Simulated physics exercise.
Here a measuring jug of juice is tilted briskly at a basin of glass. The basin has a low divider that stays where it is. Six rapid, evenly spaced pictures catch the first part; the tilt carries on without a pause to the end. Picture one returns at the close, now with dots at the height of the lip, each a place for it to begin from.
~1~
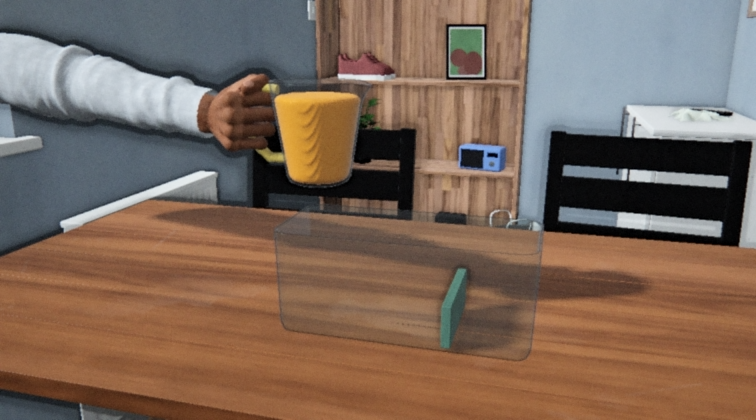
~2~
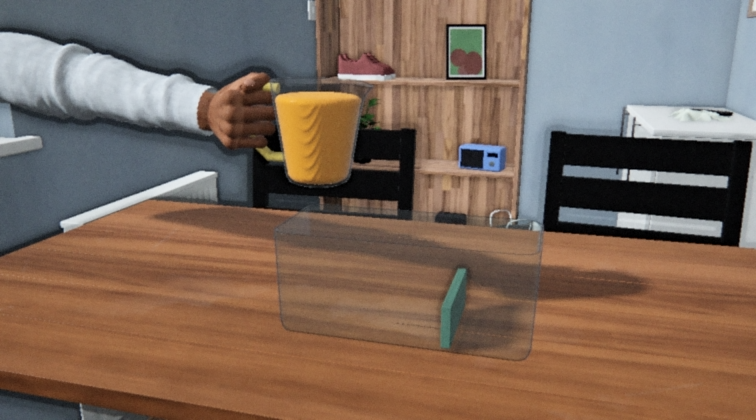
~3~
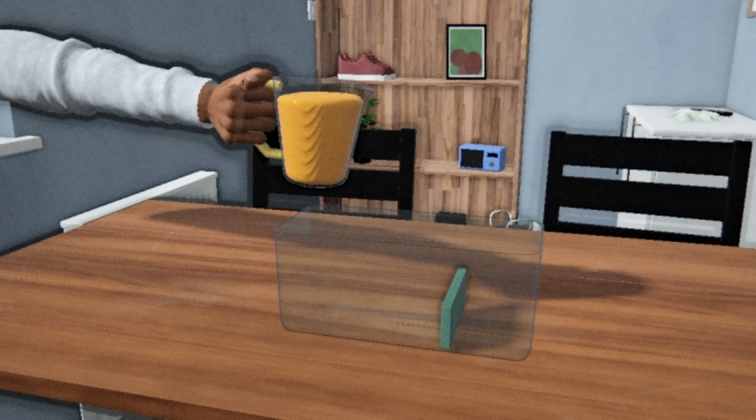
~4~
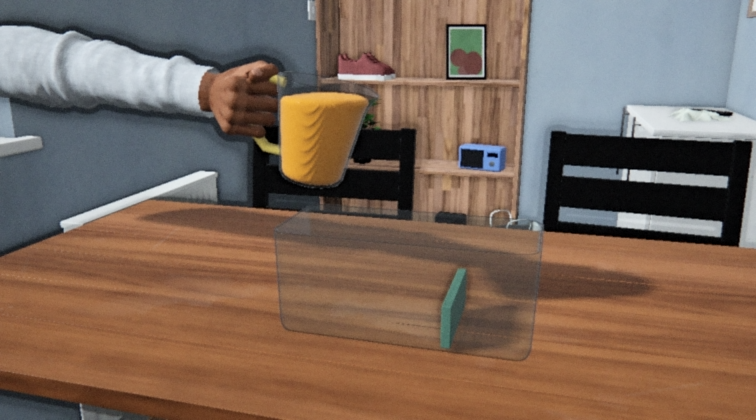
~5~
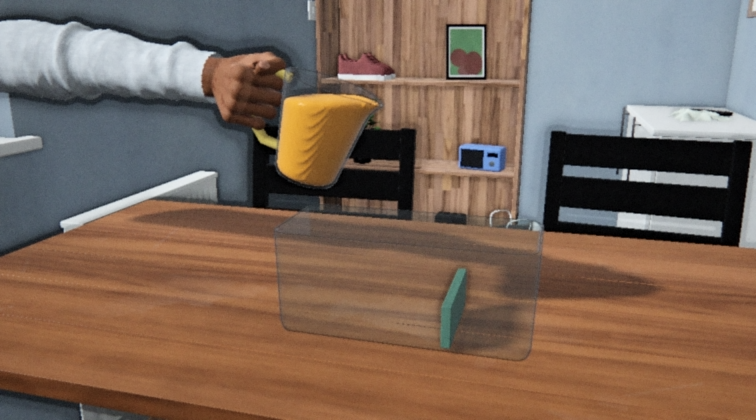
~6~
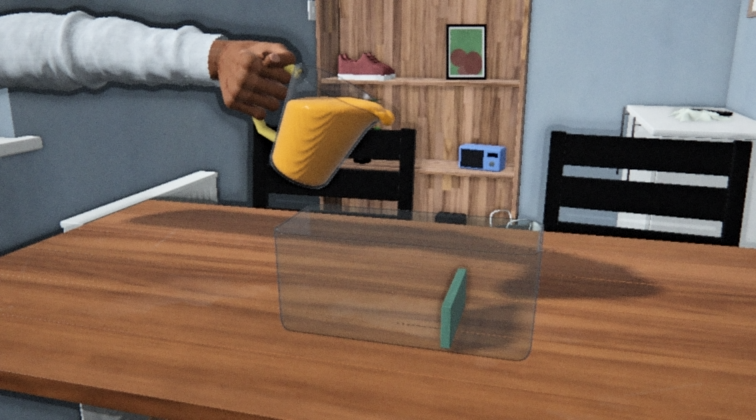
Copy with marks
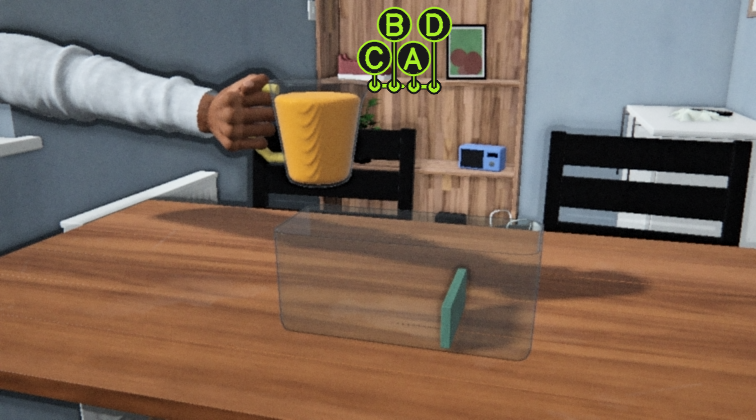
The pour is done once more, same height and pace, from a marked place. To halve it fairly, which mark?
I would pick dot B.
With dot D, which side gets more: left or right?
The right one.
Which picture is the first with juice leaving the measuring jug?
Picture 6.
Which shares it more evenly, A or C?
A it is.
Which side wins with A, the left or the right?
The right side.
On the marked copy, A at (413, 86); B at (394, 86); C at (374, 85); D at (434, 86).
Choosing A, about 15 % ends left of the wall and 84 % right of it.
Choosing B, about 54 % ends left of the wall and 46 % right of it.
Choosing C, about 92 % ends left of the wall and 6 % right of it.
Choosing D, about 6 % ends left of the wall and 93 % right of it.
